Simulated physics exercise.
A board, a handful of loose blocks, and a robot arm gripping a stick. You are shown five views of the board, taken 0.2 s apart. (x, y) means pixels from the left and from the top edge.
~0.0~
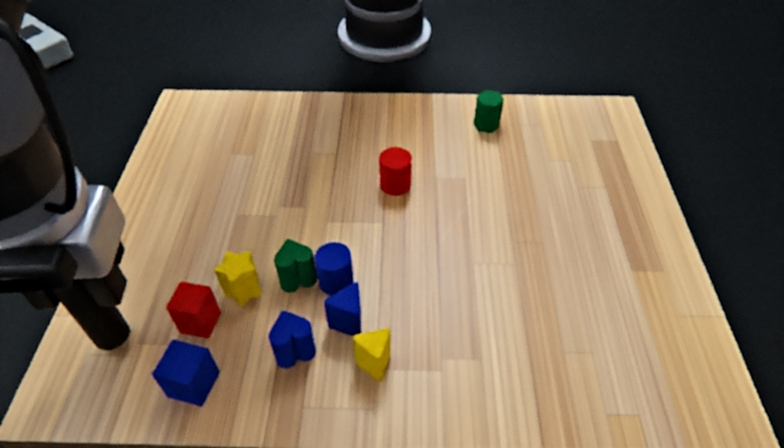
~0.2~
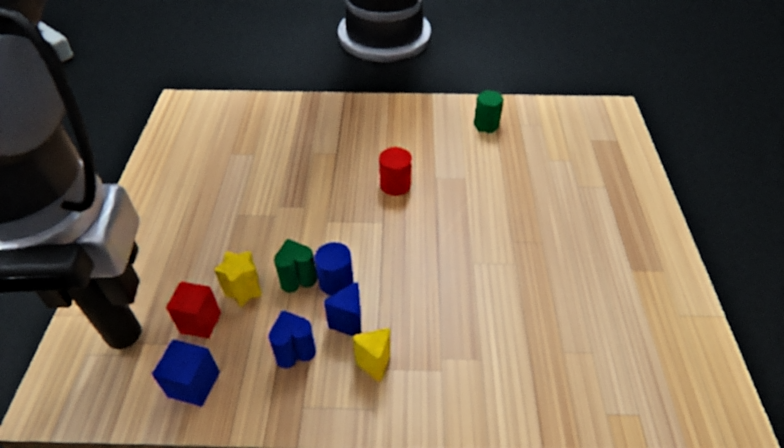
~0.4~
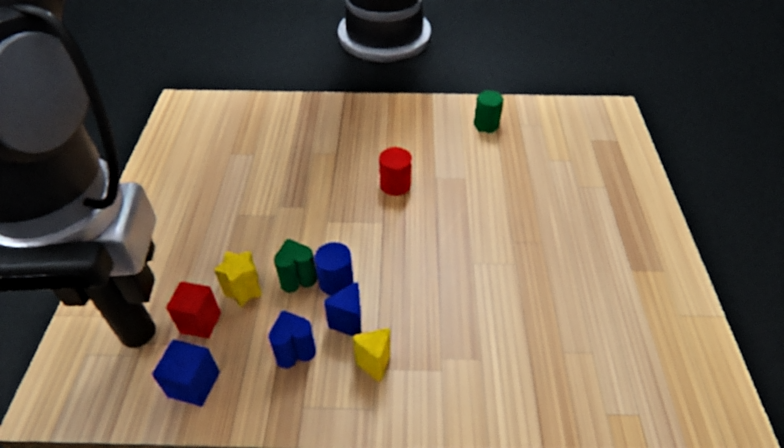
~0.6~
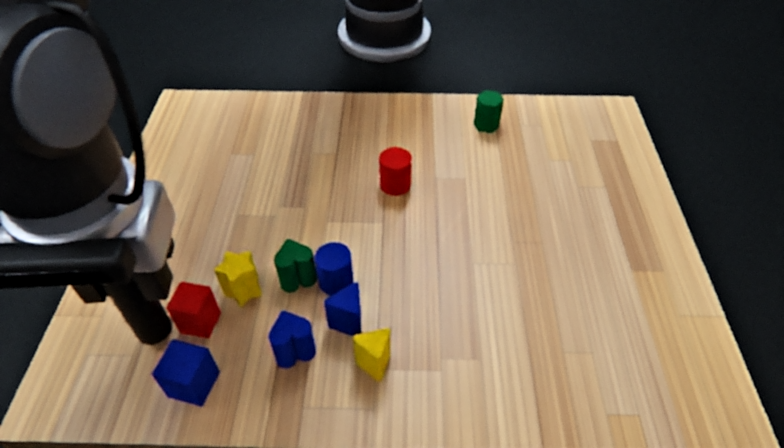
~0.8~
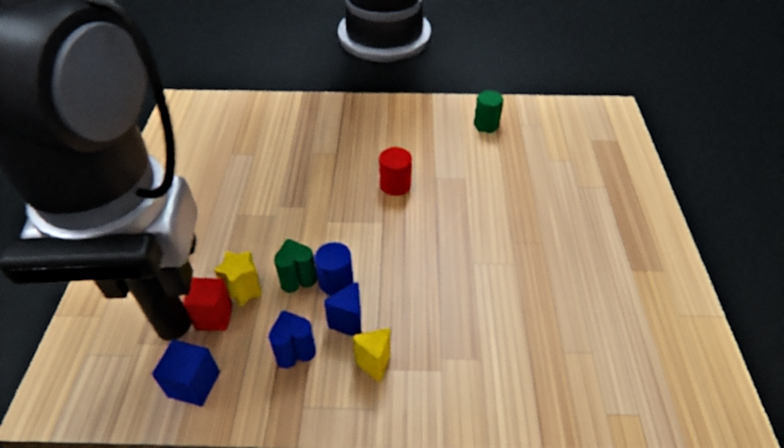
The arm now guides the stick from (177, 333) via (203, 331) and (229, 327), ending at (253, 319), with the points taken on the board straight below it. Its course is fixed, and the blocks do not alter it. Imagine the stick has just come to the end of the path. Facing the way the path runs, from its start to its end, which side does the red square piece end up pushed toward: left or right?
Left.
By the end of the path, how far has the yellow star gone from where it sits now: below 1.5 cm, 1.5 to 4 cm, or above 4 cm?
It moves a fair bit, 1.5 to 4 cm.
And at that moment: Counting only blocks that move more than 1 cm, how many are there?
The number of blocks that move over 1 cm is two.
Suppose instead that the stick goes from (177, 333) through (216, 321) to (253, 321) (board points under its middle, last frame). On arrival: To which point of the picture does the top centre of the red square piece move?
Its top middle: (265, 271).
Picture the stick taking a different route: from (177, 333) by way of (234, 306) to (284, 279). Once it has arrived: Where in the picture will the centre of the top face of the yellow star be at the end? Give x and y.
I'd guess (271, 226).
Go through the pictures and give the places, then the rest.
The first picture shows stick's lower end at (112, 335); blue square piece at (180, 361); red square piece at (188, 297); yellow star at (235, 264); green heart at (292, 253).
The second picture shows stick at (124, 334); blocks still.
The third picture shows stick at (138, 333); blocks still.
The fourth picture shows stick at (155, 330); blocks still.
The fifth picture shows stick at (174, 326); blue square piece at (180, 361); red square piece at (203, 291); yellow star at (235, 264); green heart at (292, 253).
The first path, step by step. Halfway along, stick at (213, 323); red square piece at (230, 281), turned 50° anticlockwise; yellow star at (245, 253).
At the end, stick at (251, 312); blue square piece still; red square piece at (258, 266), turned 90° anticlockwise; yellow star at (252, 241), turned 45° anticlockwise; green heart at (295, 251).
